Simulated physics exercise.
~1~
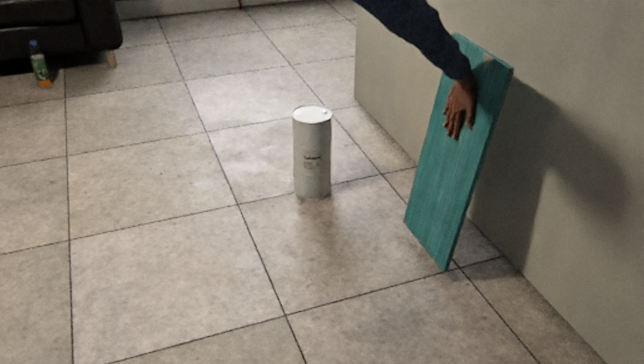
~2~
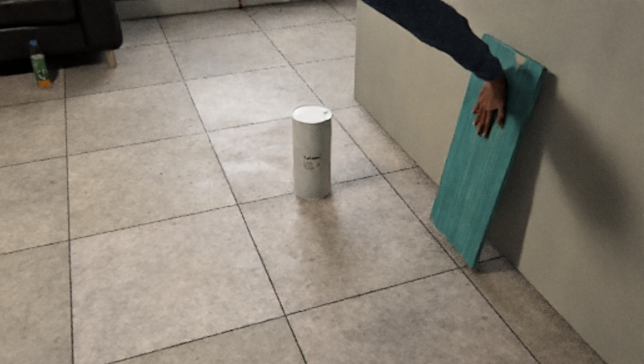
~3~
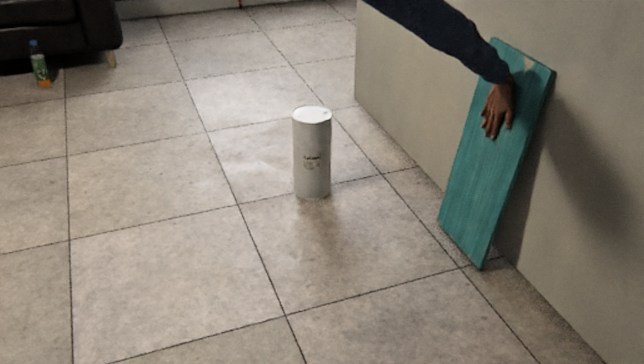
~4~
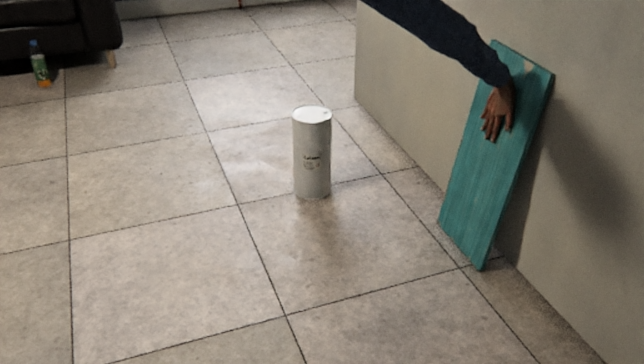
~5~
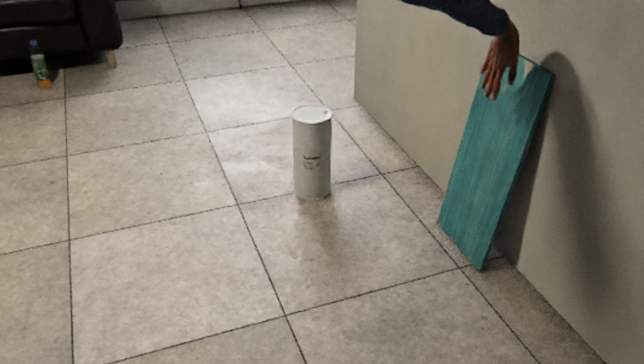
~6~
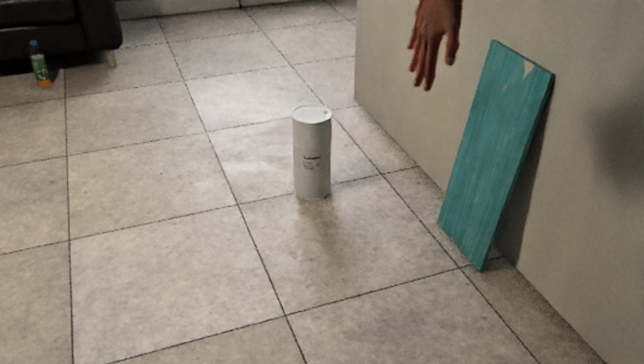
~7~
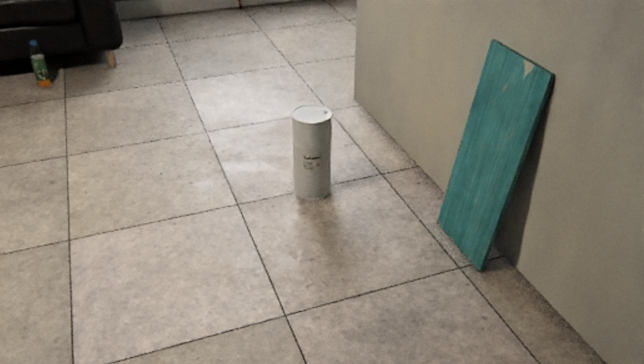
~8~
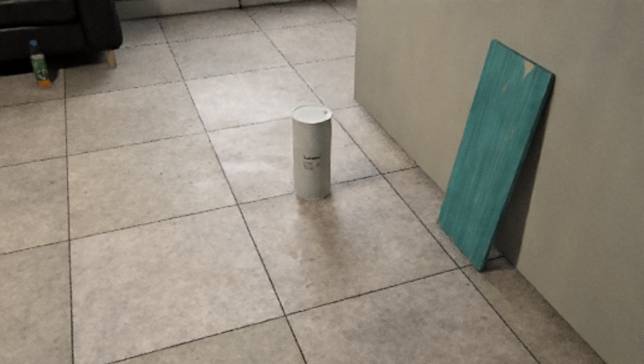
In this clip, a hand moves a turquoise board slightly to the right and leans it against a wall, near a white canister standing on a tiled floor. The hand lets go and withdraws, and the board stays leaning while the canister remains in place.
